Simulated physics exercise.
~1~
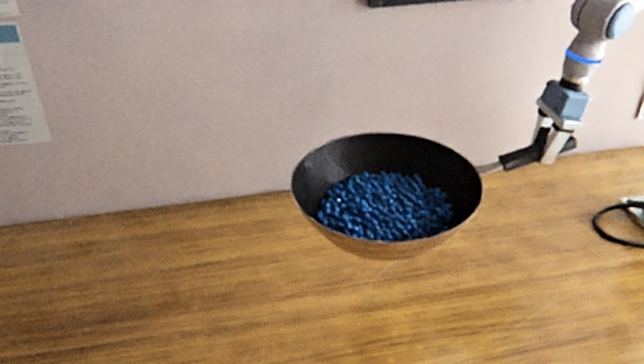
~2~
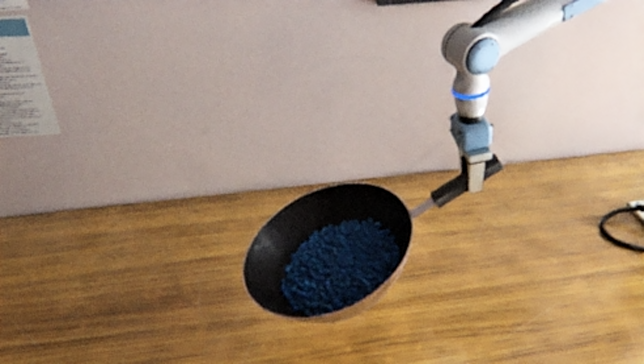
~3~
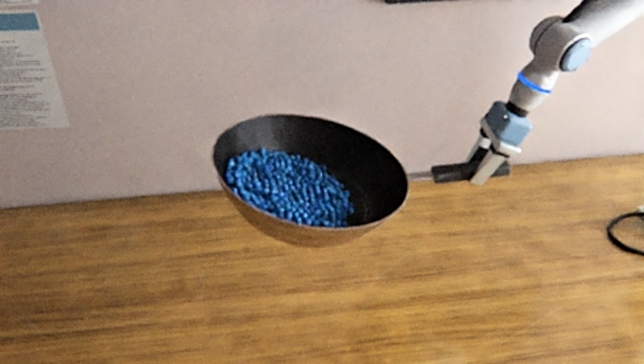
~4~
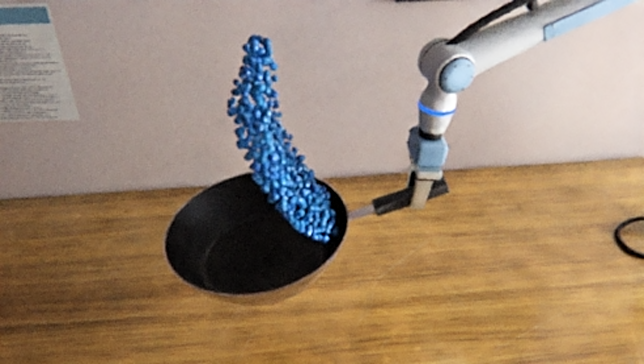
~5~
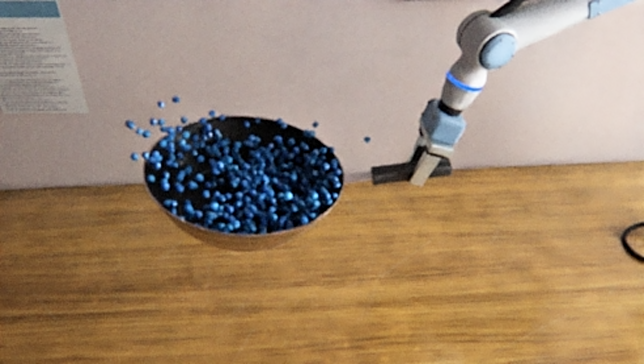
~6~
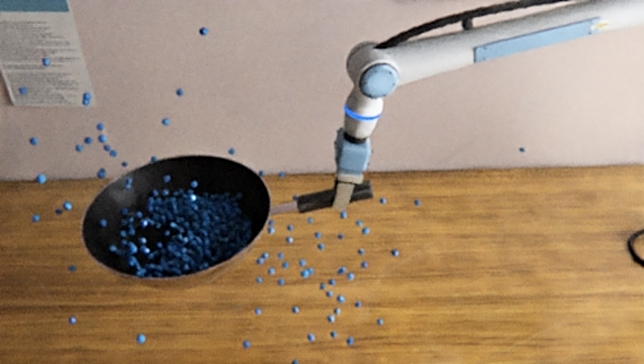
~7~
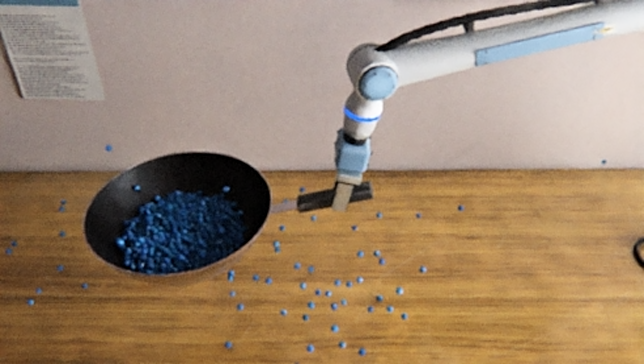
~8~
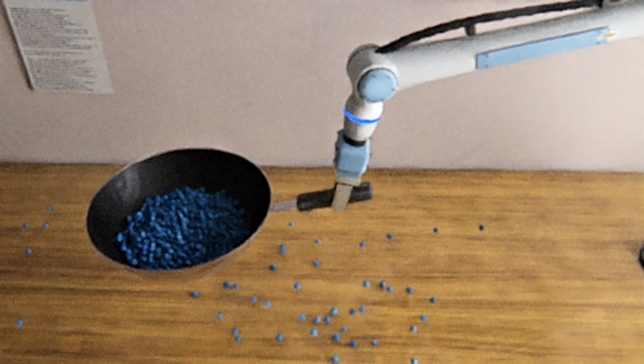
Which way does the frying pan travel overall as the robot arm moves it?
The frying pan travels to the left, dipping and rising along the way.
In this clip, a robot arm swings a frying pan of blue beads leftward above a wooden table, tipping it and tossing the beads up in a tall plume. Most land back in the pan, while some scatter across the table as the arm stops.
